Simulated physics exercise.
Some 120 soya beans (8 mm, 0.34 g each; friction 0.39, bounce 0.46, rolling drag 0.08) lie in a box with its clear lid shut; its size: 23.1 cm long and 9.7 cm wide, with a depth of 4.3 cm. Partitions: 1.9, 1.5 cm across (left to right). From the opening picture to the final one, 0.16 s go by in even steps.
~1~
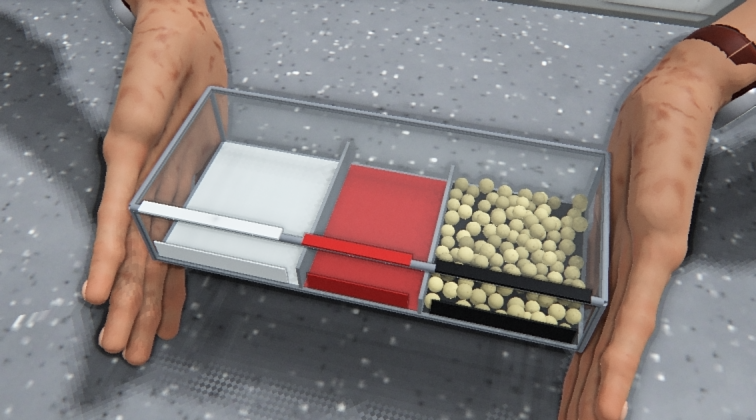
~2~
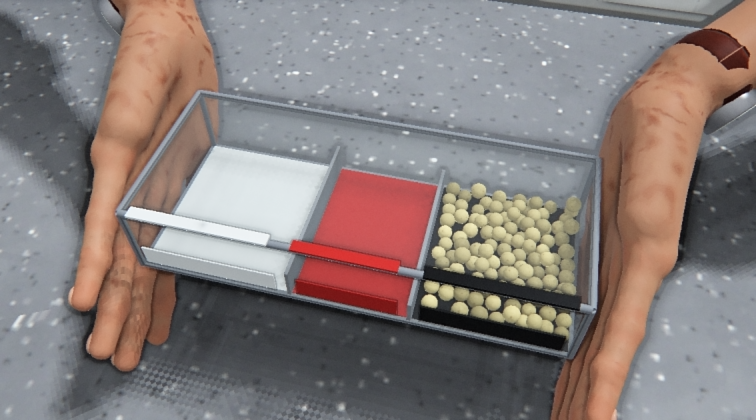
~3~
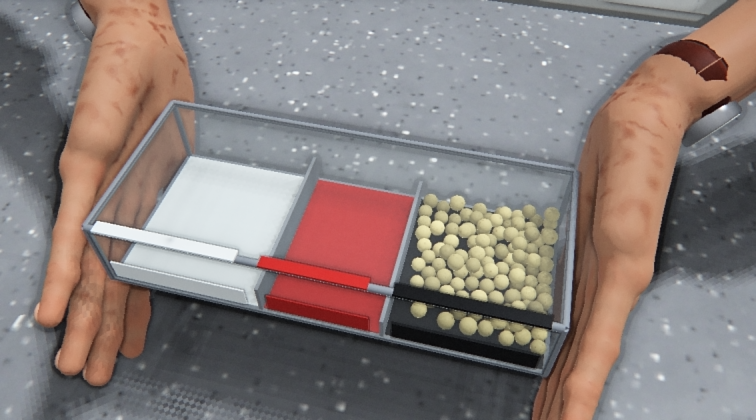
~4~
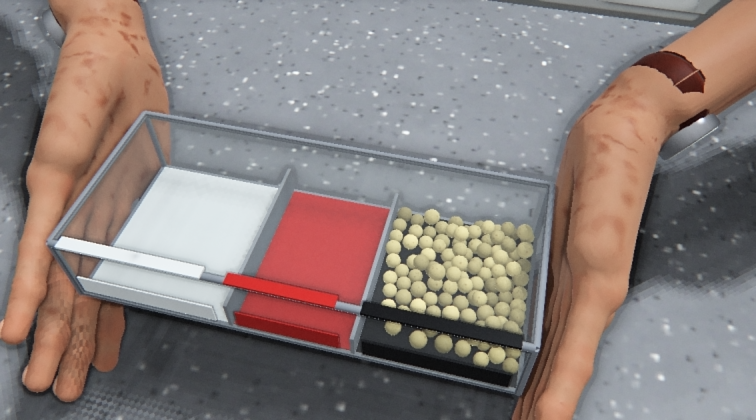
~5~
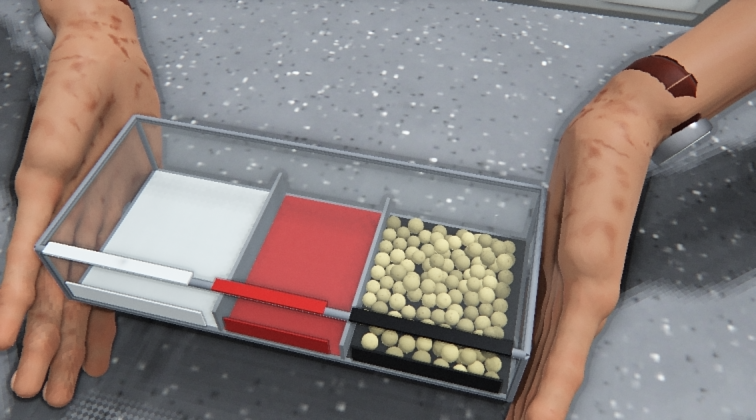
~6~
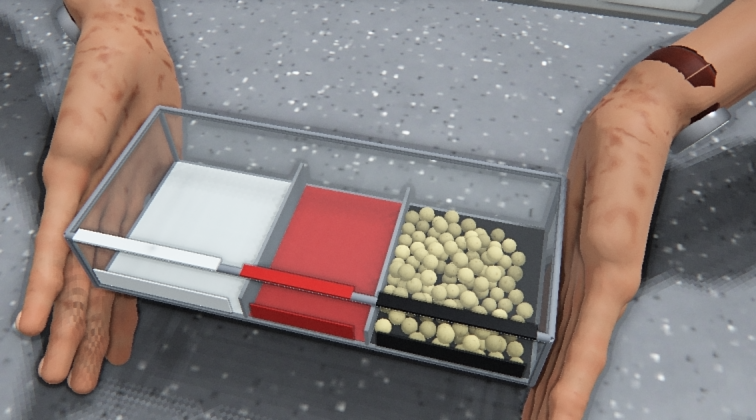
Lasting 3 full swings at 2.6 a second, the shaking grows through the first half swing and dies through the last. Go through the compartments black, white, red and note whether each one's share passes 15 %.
Black passes it, white stays at or below it, red passes it.
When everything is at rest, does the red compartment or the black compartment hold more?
Larger share at rest: In the black compartment.
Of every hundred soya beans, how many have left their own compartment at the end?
I'd put it at about 35 percent.
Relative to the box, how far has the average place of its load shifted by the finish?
Net movement: Around 4.0 cm.
Then, 0.34 s after the last picture, tilt 0 degrees; black 95 %, red 5 %; middle of all pieces near (362, 325).
Then, 0.62 s after the last picture, tilt 0 degrees; black 80 %, red 20 %; middle of all pieces near (479, 236).
Then, 0.88 s after the last picture, tilt 0 degrees; black 65 %, white 5 %, red 30 %; middle of all pieces near (547, 192).
Then, 1.13 s after the last picture, tilt 0 degrees; black 65 %, white 5 %, red 30 %; middle of all pieces near (436, 252).
In the end, black 65 %, white 5 %, red 30 %.
